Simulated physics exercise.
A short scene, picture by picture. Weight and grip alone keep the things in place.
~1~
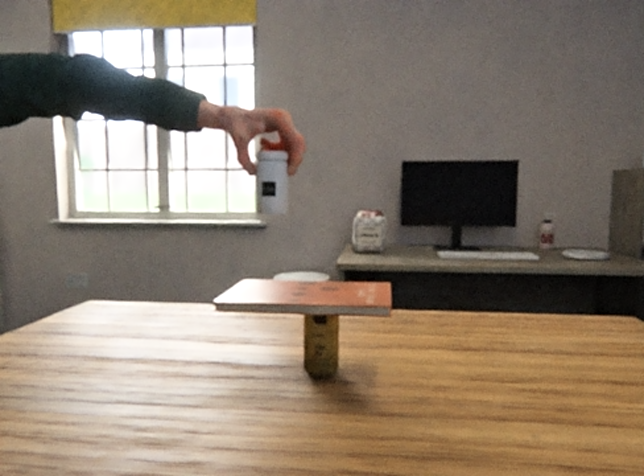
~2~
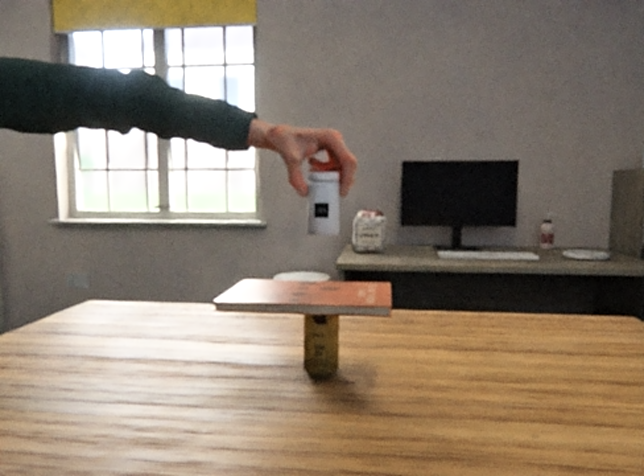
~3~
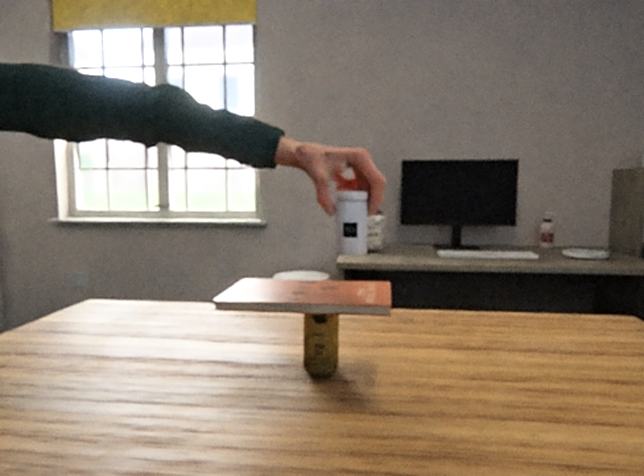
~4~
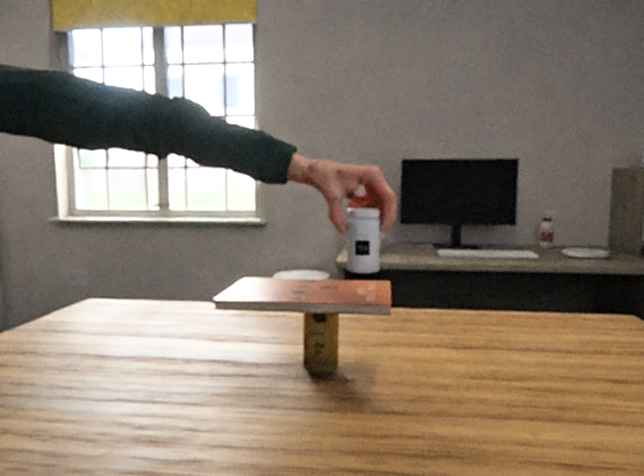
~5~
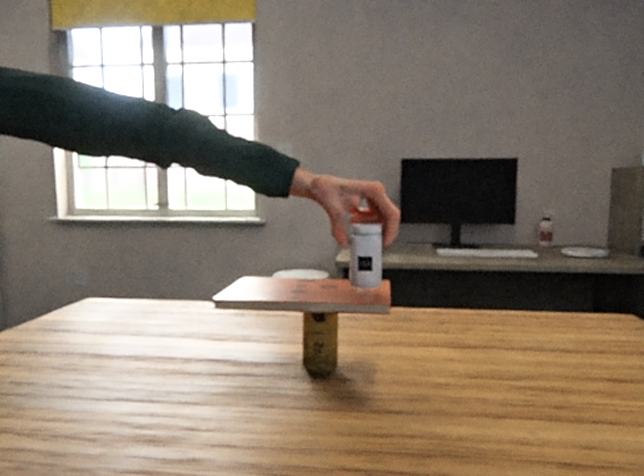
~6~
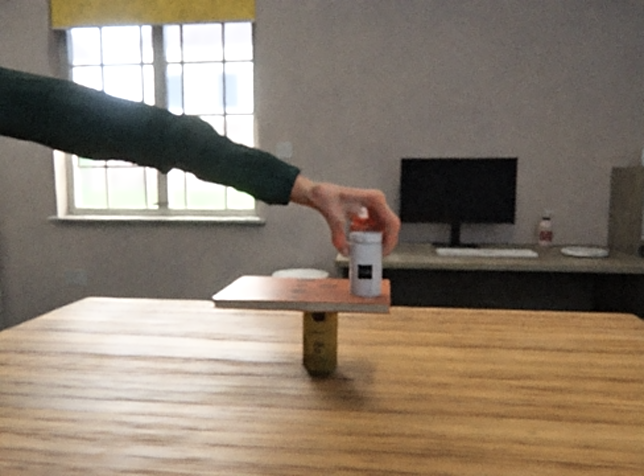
In a grey-walled room, seen from just above a wooden table, a window with a yellow blind is at left and a dark monitor stands on a desk at right. An orange book lies across a small upright container on the table. From the left, a dark-sleeved arm moves a white shaker rightward and lowers it onto the book's right end, still holding it, while the camera stays still.
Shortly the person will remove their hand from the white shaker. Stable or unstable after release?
Well, once it's let go, everything stays put there.
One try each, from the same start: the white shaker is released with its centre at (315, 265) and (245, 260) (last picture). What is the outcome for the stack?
First, it stays up; second, it loses its balance.
Then, 0.70 s later than the last frame, all is still.
Then, 1.70 s later than the last frame, white shaker resting near (366, 264).
When it is over, all 3 as before. End places, in pixels of the last picture, white shaker near (366, 264). The stack keeps its balance.
